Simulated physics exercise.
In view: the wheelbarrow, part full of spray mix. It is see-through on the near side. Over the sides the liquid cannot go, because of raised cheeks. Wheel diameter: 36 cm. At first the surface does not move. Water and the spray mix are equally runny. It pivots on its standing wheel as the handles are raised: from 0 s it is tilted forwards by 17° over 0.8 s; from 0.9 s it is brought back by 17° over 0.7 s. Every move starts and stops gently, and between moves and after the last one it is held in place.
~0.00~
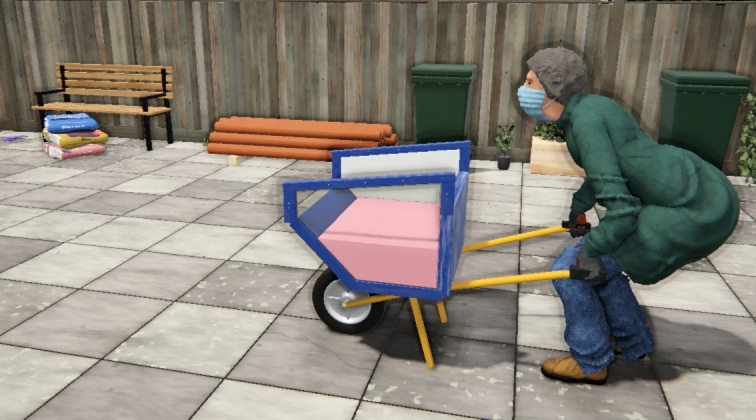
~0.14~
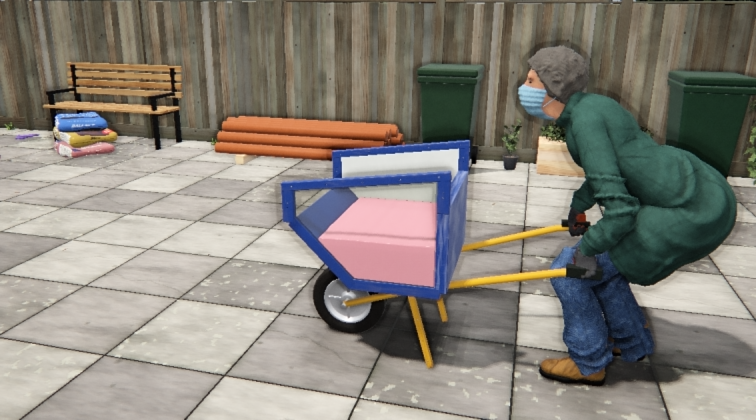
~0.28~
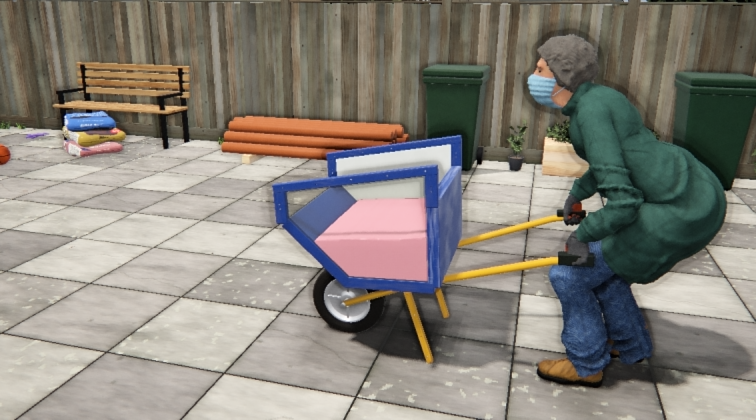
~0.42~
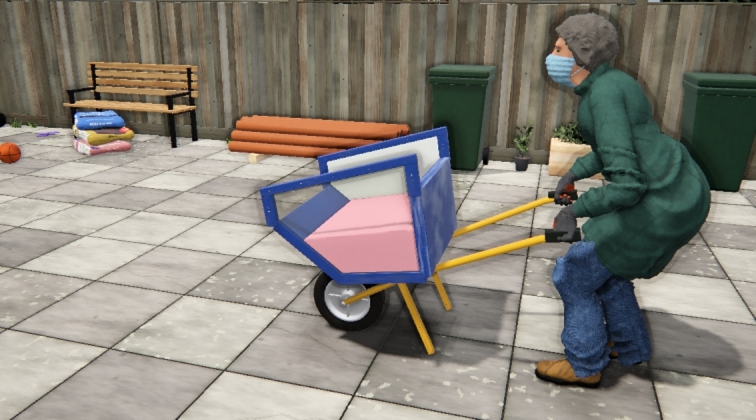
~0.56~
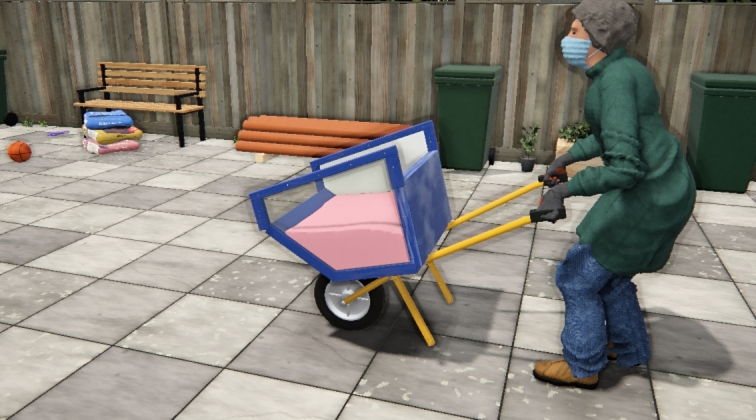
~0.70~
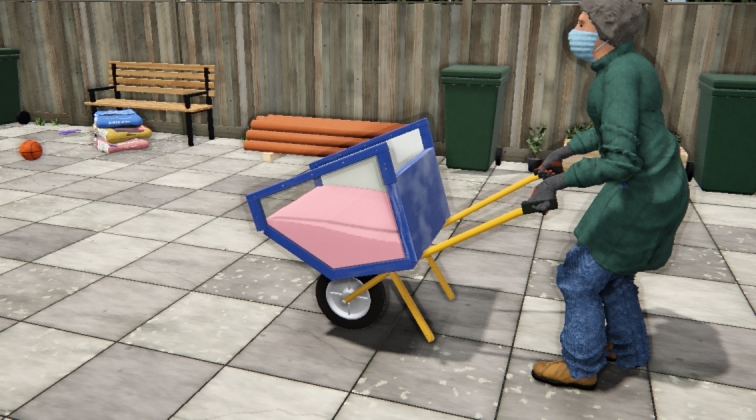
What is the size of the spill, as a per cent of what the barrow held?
About 32 per cent.
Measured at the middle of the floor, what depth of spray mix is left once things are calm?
The depth there ends up near 12 cm.
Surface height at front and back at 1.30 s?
It reads roughly 16 cm up front and 4 cm at the back.
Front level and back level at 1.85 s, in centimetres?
Roughly 6 cm in front and 18 cm behind.
After 1.30 s the barrow is at 6° forwards, the surface stands 5 cm at the back and 15 cm at the front; 27 per cent is out, over the front.
After 1.85 s the surface stands 19 cm at the back and 7 cm at the front; 27 per cent is out, over the front.
After 2.40 s the surface stands 8 cm at the back and 14 cm at the front; 32 per cent is out, over the front.
After 4.49 s 32 per cent is out, over the front, 15 of 45 litres.
